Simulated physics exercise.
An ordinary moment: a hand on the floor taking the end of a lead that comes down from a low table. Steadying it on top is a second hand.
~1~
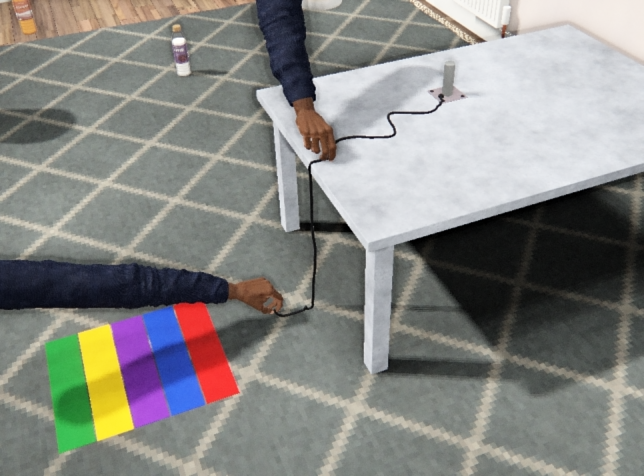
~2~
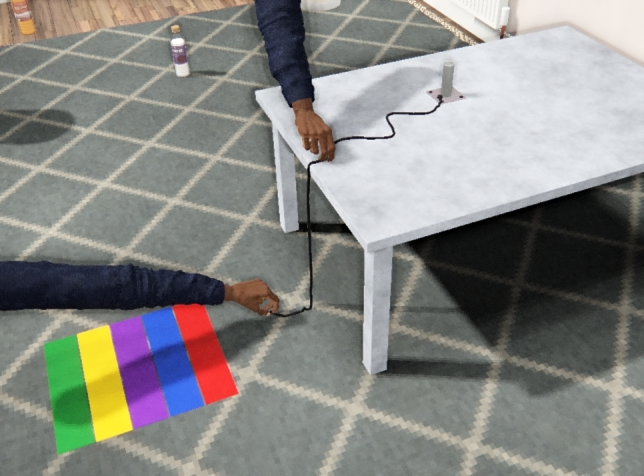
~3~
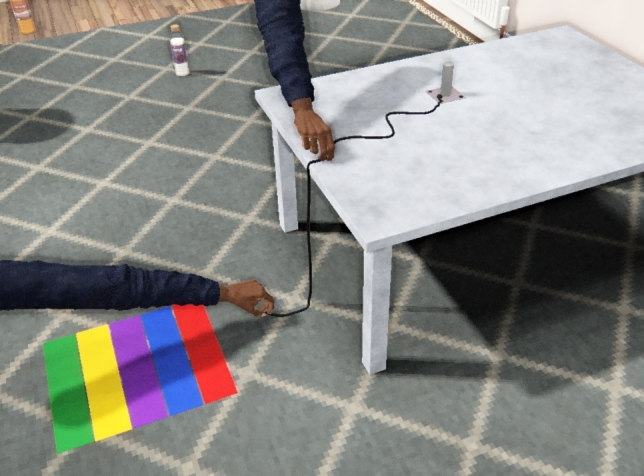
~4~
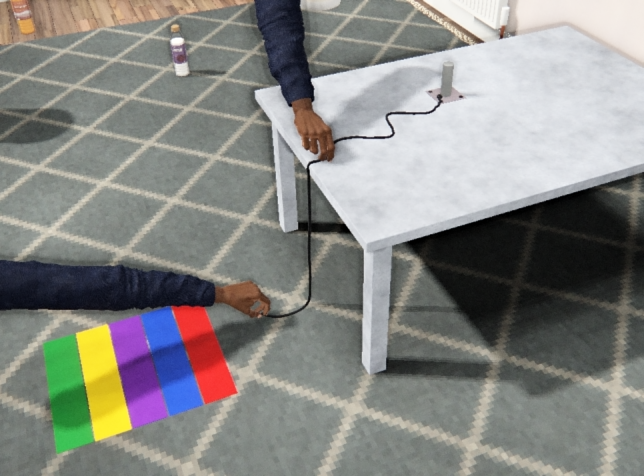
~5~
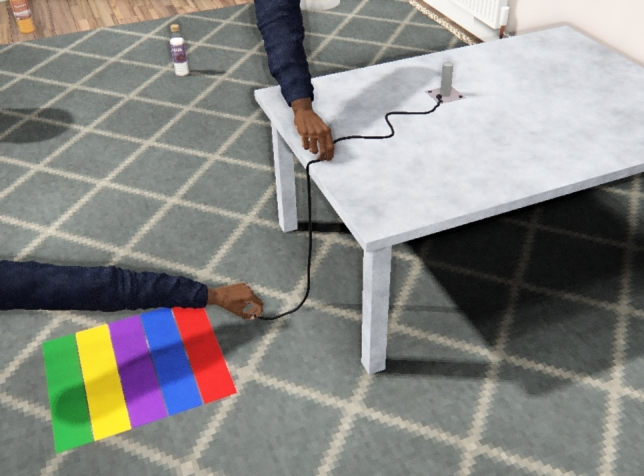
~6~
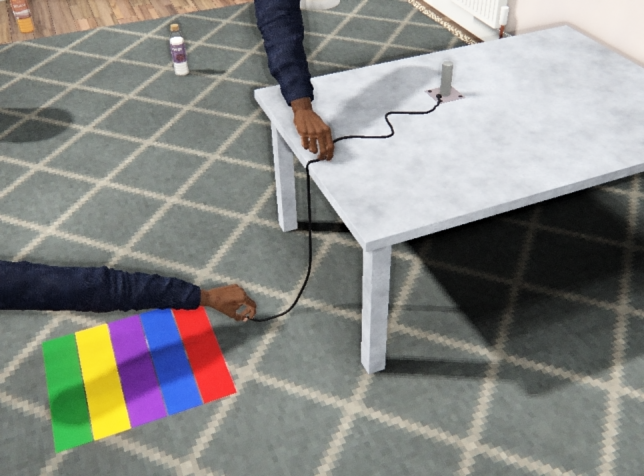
At first, one hand rests on a black lead at the edge of a pale low table, while another near the floor holds its hanging end beside a mat of coloured stripes. The lower hand then draws the end slightly left, and the hanging lead bends into a smoother curve.
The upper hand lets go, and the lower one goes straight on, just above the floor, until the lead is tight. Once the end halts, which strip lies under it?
The yellow strip lies under it.
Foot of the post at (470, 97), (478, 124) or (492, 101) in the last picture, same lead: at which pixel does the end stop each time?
Roughly (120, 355), (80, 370) and (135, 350).
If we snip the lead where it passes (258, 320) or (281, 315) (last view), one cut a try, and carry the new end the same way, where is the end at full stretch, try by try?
The first cut gives (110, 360) and the second gives (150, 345).
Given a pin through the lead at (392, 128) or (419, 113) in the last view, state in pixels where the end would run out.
I'd put it around (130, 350) the first time and around (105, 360) the second.
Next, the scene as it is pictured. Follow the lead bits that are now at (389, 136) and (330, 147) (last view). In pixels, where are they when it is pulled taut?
End: (346, 137) and then (291, 169).
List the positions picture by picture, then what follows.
The first frame shows end (274, 310); red (217, 379); blue (182, 390); purple (148, 402); yellow (111, 414); green (75, 426).
The second frame shows end (271, 312); lead through (433, 111) (391, 126) (337, 142) (308, 185) (310, 244) (311, 297).
The third frame shows end (266, 312).
The fourth frame shows end (262, 314); lead through (433, 111) (391, 126) (336, 141) (309, 184) (309, 243) (309, 297).
The fifth frame shows end (255, 315).
The sixth frame shows end (248, 317); lead through (432, 111) (390, 125) (336, 141) (309, 184) (310, 242) (297, 299).
Soon after, end near (163, 343); over blue.
Then, end near (119, 356); over purple.
At full stretch, end near (93, 364); over yellow. The end stops over the yellow strip.
